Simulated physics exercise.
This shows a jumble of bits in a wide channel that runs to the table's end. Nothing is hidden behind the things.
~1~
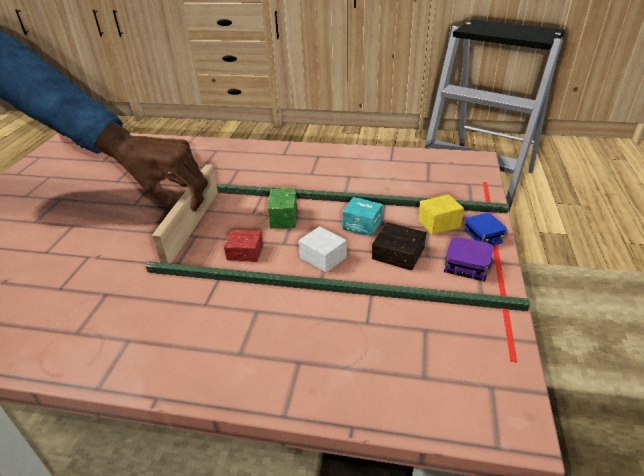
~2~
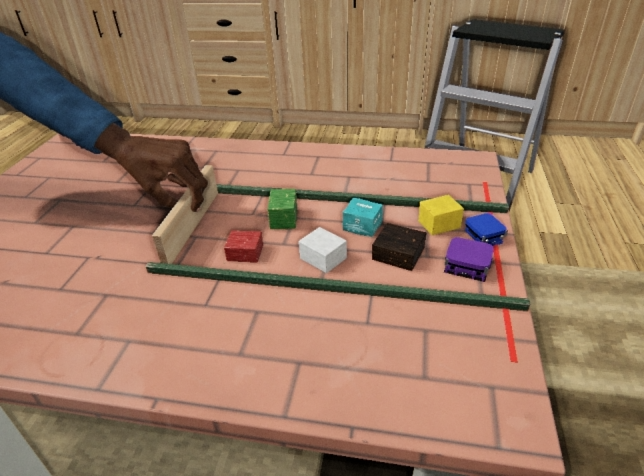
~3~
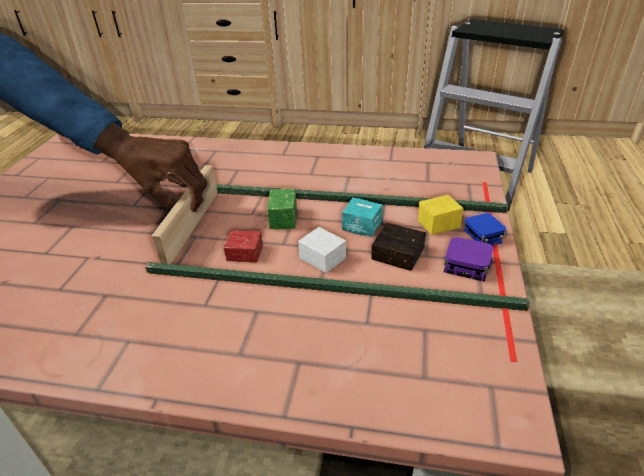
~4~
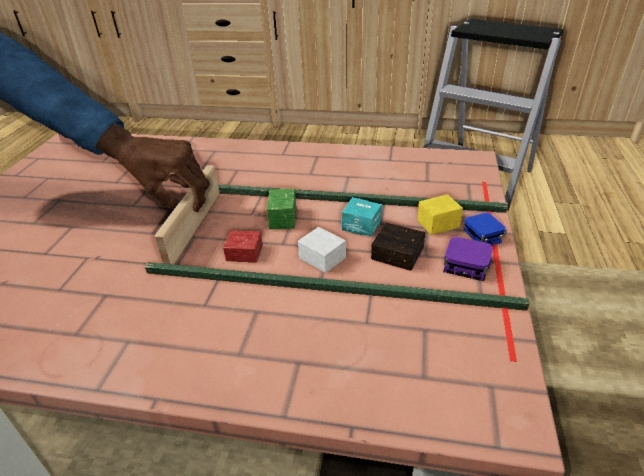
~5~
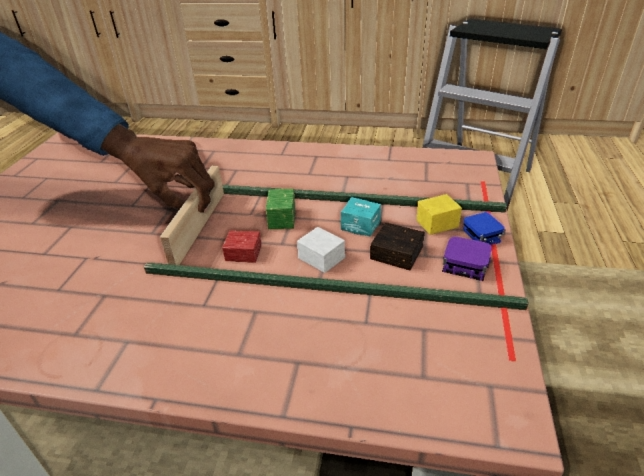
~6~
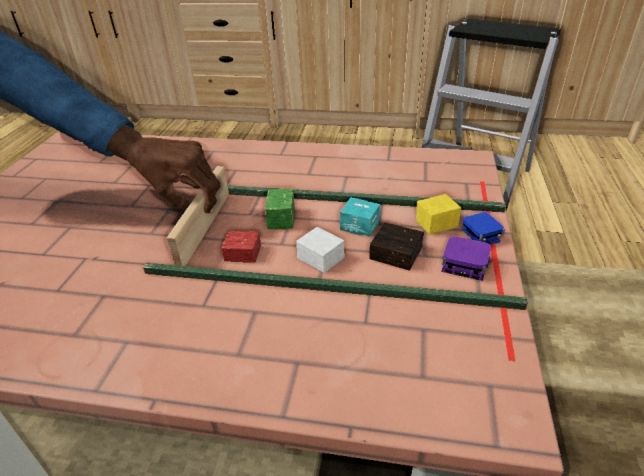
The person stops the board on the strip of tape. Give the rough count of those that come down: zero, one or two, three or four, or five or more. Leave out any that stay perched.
As it turns out, the number that fall off is five or more.
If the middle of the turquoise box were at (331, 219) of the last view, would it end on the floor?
The turquoise box falls.
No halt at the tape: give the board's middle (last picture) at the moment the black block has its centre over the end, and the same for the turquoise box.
About (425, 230), and (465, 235) for the other.
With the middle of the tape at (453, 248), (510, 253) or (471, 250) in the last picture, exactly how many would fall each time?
Down on the floor: 4, 8 and 6.
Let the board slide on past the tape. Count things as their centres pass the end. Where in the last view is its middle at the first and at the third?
First at (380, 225), next at (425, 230).
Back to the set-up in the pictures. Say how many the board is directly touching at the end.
In contact: 2.
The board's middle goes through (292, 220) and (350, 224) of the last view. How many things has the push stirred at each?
By then 3, and 6.
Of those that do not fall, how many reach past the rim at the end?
Overhanging: 2.
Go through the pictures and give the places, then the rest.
The first picture shows blue case (485, 231); purple case (469, 259); yellow block (440, 215); board (189, 212); tape (496, 252).
The second picture shows purple case (469, 259); black block (399, 246).
The third picture shows yellow block (440, 215); turquoise box (362, 217).
The fourth picture shows blue case (484, 230); green block (282, 209).
The fifth picture shows purple case (467, 259); board (196, 213).
The sixth picture shows blue case (482, 230); purple case (466, 258); yellow block (438, 214); board (202, 214); tape (494, 251).
Early on, none off yet; blue case at rest near (482, 230); purple case at rest near (466, 258); yellow block at rest near (438, 214).
A while later, none off yet; blue case travelled about its own width near (514, 229); purple case leaning well over near (538, 264); yellow block travelled about its own width near (479, 214).
Finally, the number that fall off is five or more; lost, white block, turquoise box, black block, yellow block, purple case and blue case.
